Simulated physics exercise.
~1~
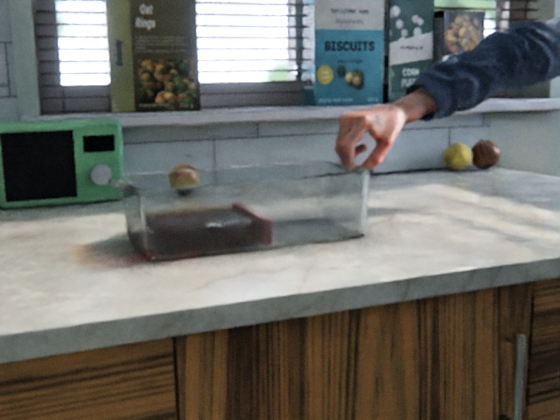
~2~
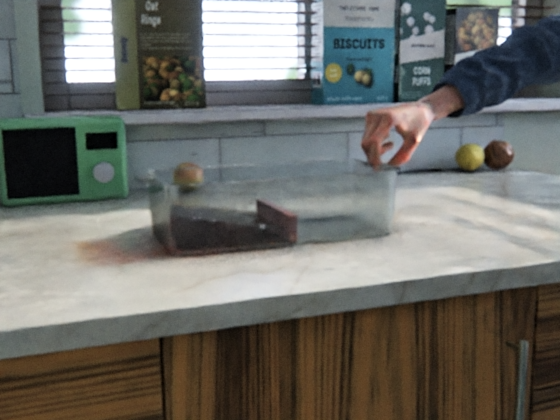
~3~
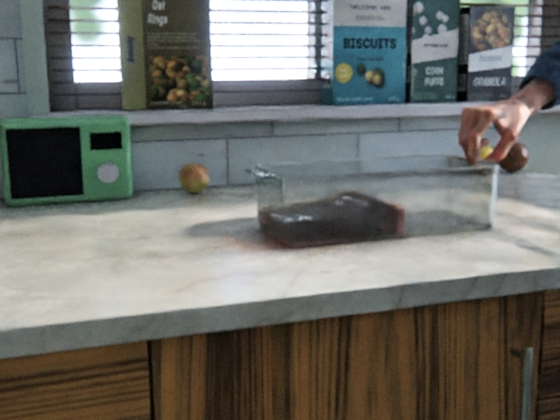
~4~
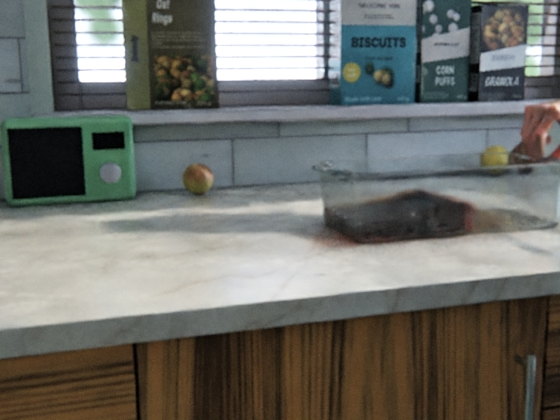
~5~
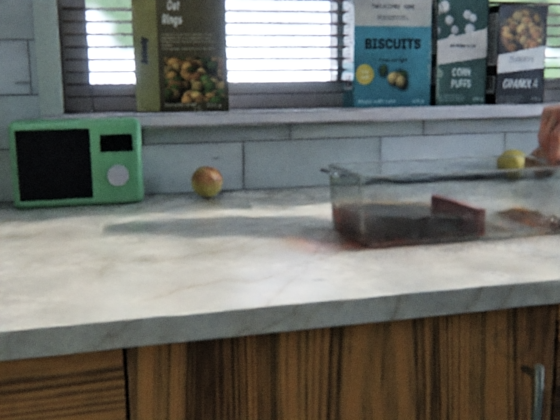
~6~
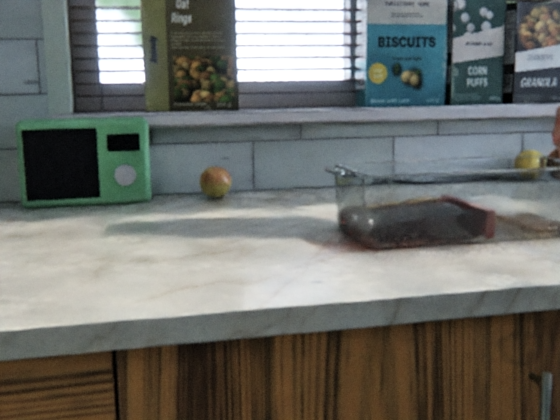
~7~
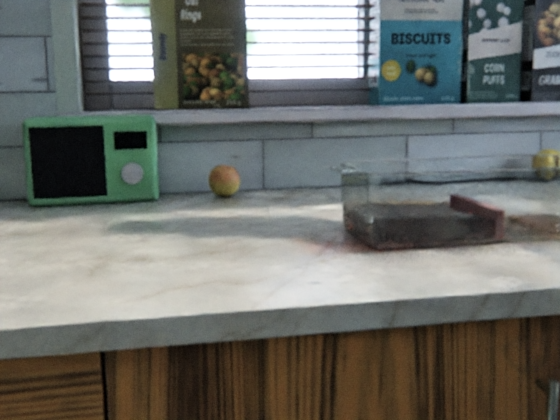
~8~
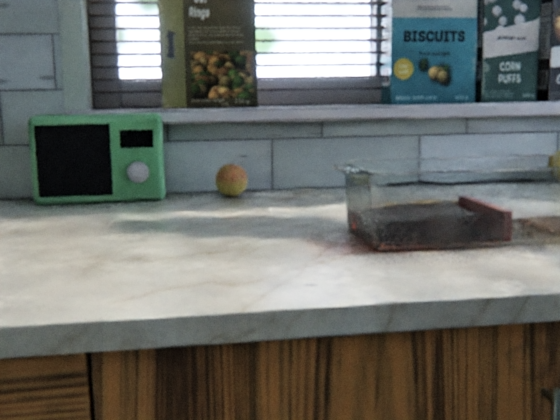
In the video, a hand pulls a clear oblong tub of dark tea to the right along a worktop, and the tea sloshes, with a little ending up beyond the low dividing wall in the right part as the tub comes to rest.
